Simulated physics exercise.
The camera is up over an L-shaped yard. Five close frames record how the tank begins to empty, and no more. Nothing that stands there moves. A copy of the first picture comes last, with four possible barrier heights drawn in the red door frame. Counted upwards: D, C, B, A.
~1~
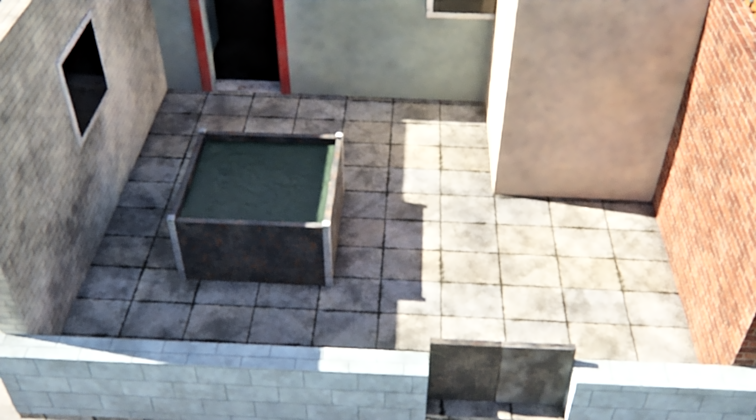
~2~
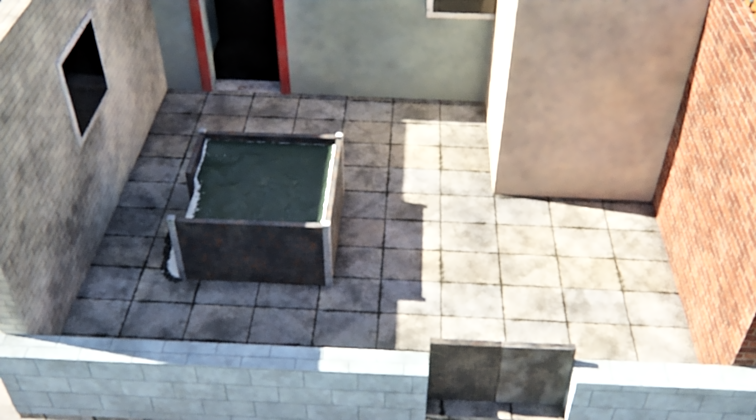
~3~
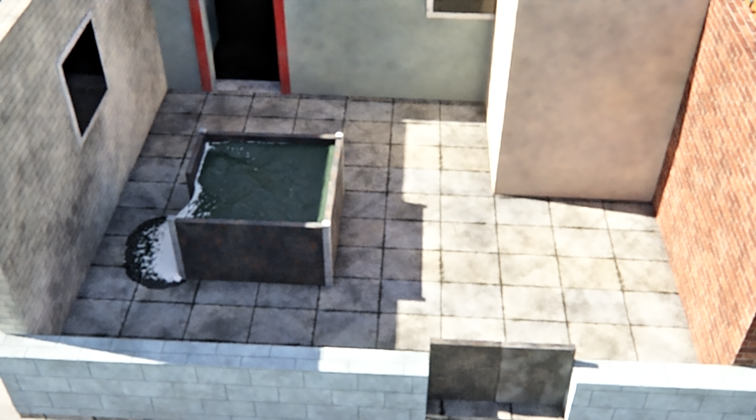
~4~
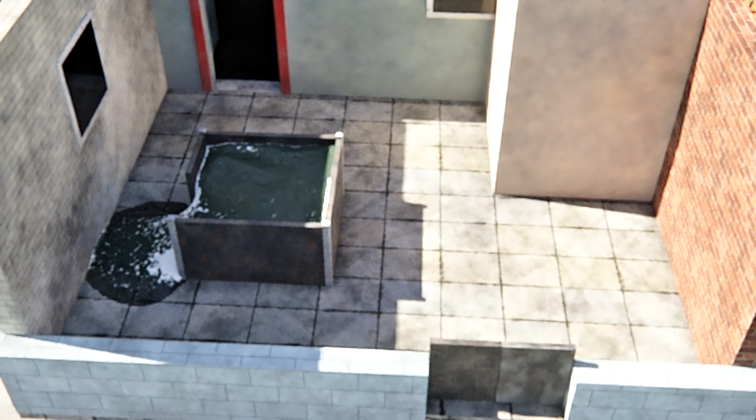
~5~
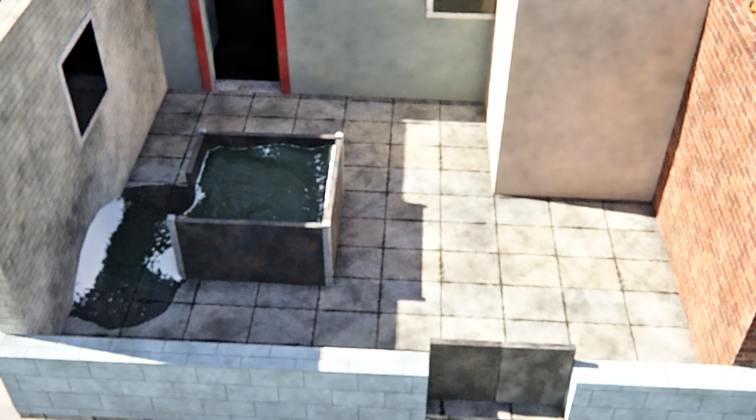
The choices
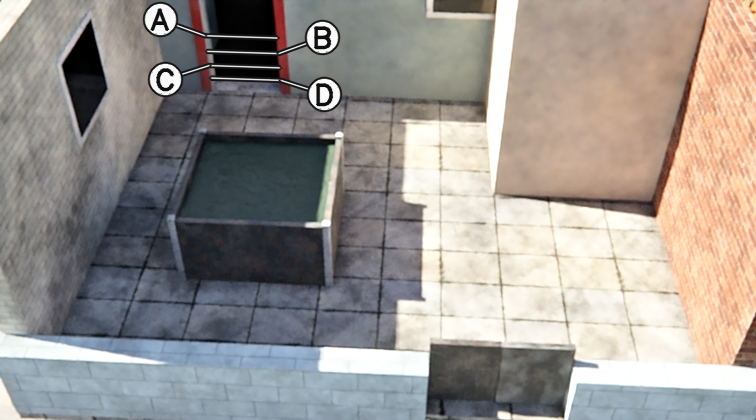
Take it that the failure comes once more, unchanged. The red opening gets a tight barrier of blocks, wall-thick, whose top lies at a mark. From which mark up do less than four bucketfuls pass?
Mark D just does it.
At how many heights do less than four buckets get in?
All four.
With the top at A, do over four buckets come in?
No, not at all.
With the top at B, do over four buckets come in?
No, not at all.
In white, A at (241, 36); B at (242, 52); C at (244, 66); D at (245, 79); from the bottom up D, C, B, A.
If A is chosen, nothing gets over.
If B is chosen, nothing gets over.
If C is chosen, nothing gets over.
If D is chosen, a splash gets over, under a bucket.
